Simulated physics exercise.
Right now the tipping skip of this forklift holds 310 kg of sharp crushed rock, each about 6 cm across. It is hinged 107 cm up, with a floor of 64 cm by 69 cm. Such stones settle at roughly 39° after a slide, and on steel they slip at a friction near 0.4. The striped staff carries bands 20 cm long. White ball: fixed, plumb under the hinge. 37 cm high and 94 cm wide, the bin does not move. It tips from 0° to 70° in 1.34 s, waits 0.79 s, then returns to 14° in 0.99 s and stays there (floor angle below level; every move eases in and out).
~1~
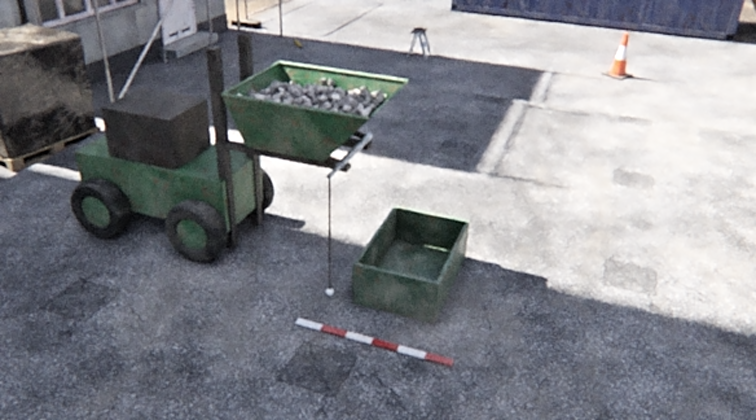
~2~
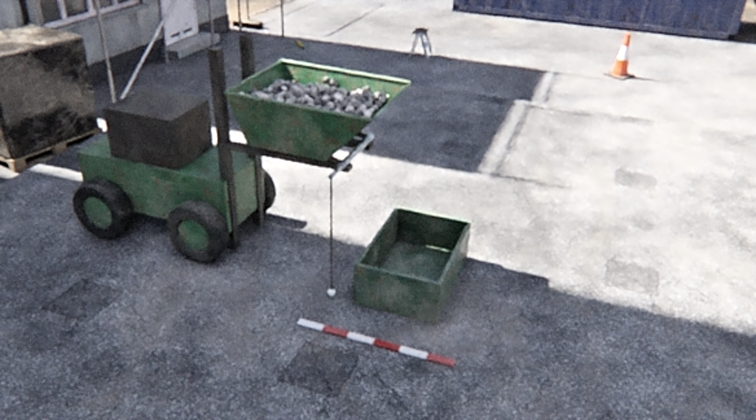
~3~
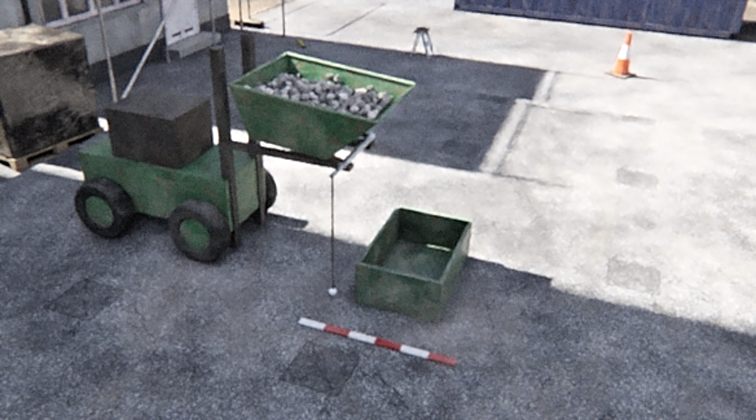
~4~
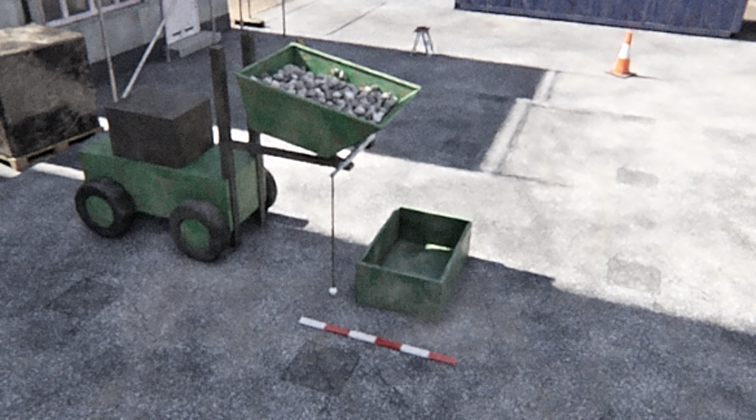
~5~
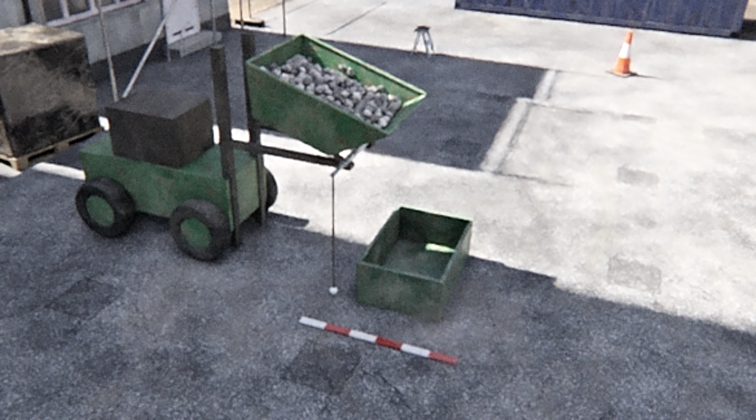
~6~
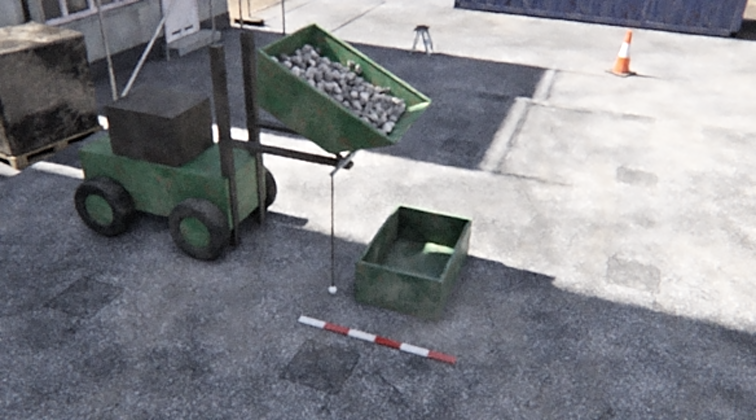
A green skip full of grey stones tilts steadily down to the right on a forklift.
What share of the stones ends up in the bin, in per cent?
About 30 per cent.
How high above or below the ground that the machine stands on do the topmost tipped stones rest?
Height: About 28 cm above ground level.
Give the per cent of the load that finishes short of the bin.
Something like 0 in a hundred.
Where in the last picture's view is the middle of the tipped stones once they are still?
The tipped stones centre close to (470, 284).
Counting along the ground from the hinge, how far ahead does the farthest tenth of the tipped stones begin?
Roughly 140 centimetres ahead of it along the ground.
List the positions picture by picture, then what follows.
In the first picture, the tipping skip is at 0°, its lip at (368, 119); the top of the load is at (318, 92).
In the second picture, the tipping skip is at 1°, its lip at (371, 121); the top of the load is at (308, 89).
In the third picture, the tipping skip is at 5°, its lip at (376, 123); the top of the load is at (294, 83).
In the fourth picture, lip at (382, 128), floor tilted 11°, highest stones at (296, 75).
In the fifth picture, lip at (389, 135), floor tilted 18°, highest stones at (296, 63).
In the sixth picture, lip at (394, 144), floor tilted 26°, highest stones at (306, 54).
A little later the floor is at 59°; 100 % in the tipping skip; the foremost stones are at (407, 154).
Then the floor is at 70°; 87 % in the tipping skip, 11 % in the bin, 2 % beside or beyond the bin; the foremost stones are at (457, 247).
Later still the floor is at 14°; 20 % in the tipping skip, 28 % in the bin, 53 % beside or beyond the bin; the foremost stones are at (625, 321).
In the end the floor is at 14°; 20 % in the tipping skip, 28 % in the bin, 53 % beside or beyond the bin; the foremost stones are at (625, 321).
